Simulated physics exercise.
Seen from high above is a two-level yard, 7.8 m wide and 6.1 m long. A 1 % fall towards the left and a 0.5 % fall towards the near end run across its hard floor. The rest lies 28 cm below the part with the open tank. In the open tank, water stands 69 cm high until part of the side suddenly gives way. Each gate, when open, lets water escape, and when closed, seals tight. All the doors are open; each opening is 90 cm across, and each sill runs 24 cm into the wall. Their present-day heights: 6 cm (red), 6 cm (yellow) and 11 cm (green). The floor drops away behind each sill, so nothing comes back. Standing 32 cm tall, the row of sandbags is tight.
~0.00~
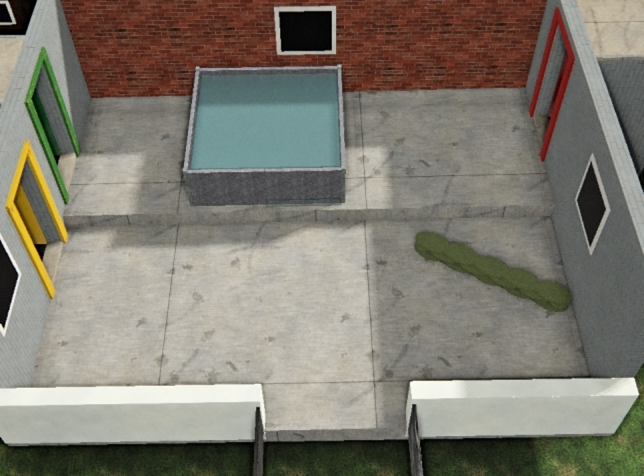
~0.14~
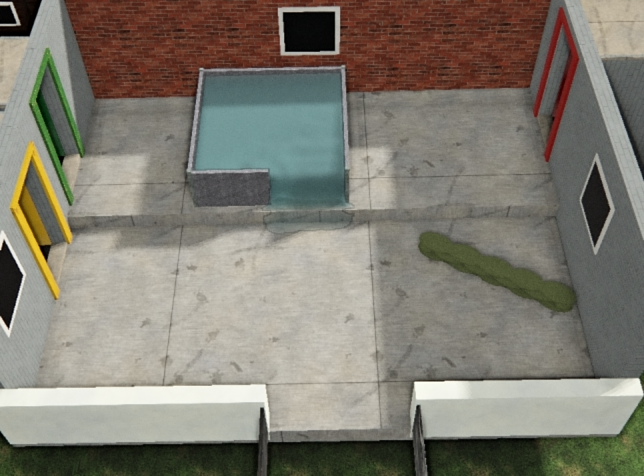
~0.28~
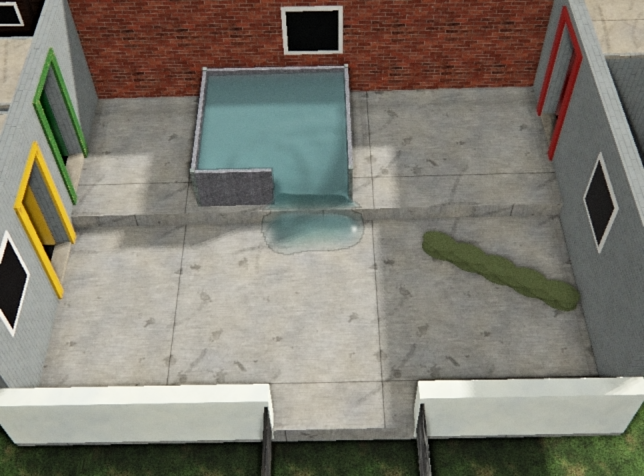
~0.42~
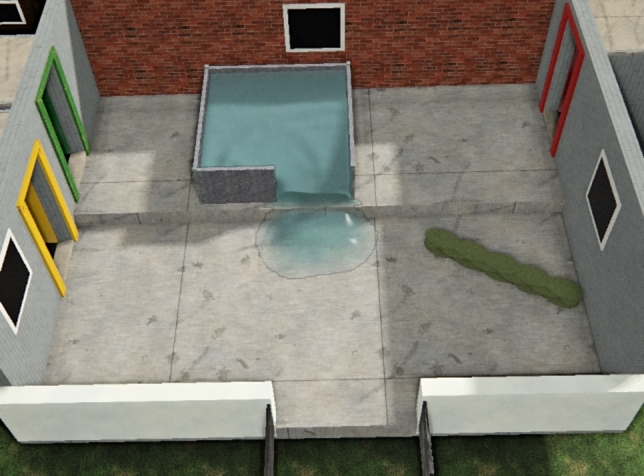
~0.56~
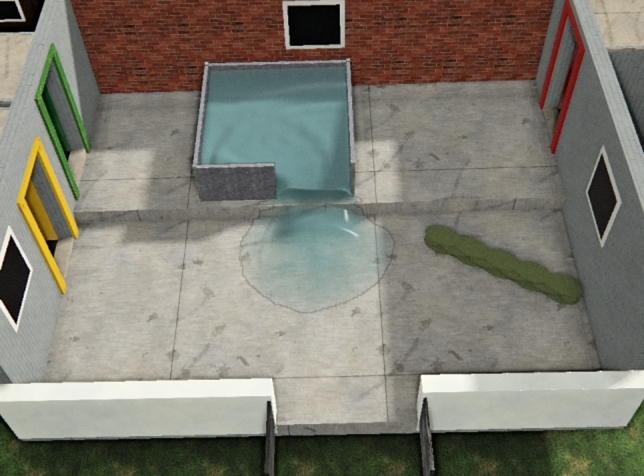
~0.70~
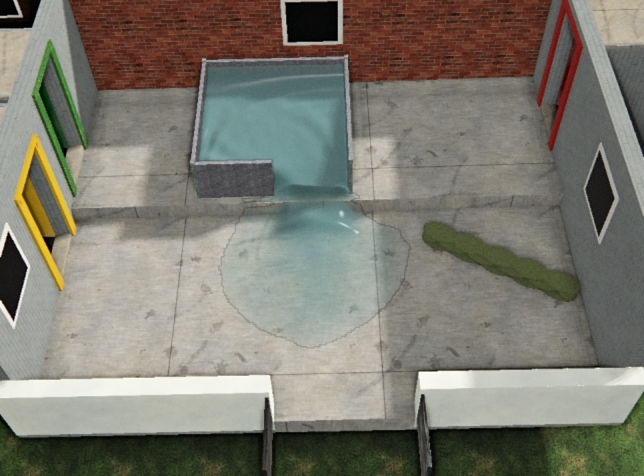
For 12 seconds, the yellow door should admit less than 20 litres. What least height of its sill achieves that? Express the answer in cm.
Close to 7.5 cm is just enough.
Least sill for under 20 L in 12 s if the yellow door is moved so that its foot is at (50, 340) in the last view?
Close to 10.0 cm at the least.
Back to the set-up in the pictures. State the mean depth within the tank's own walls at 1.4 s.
About 51 centimetres.
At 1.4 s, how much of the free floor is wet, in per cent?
Around 30 per cent of the free floor.
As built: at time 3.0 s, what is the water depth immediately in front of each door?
Red door 0 cm, yellow door 0 cm, green door 0 cm.
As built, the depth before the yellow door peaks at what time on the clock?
Around 10.5 s, give or take.
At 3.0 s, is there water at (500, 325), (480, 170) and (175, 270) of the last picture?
Well, in sequence they're soaked, bone-dry and bone-dry.
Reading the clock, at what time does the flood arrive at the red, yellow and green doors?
Red not within the 12 s, yellow 3.6 s, green not within the 12 s.
After 1.4 s water covers 30 % of the floor, deepest (41 cm) near (321, 197); it has not reached the yellow door.
After 3.0 s water covers 40 % of the floor, deepest (32 cm) near (590, 396); it has not reached the yellow door.
After 12.0 s water covers 60 % of the floor, deepest (14 cm) near (34, 411); 9 cm at the yellow door, 37 litres in over its 6 cm sill.
At the yellow door as built, the water arrived by 3.7 s and peaked near 10 cm at 10.6 s.
With a sill of 6.5 cm, 31 litres would have come in within the 12 s; with 8.5 cm, 11 litres. So under 20 litres takes about 7.5 cm.
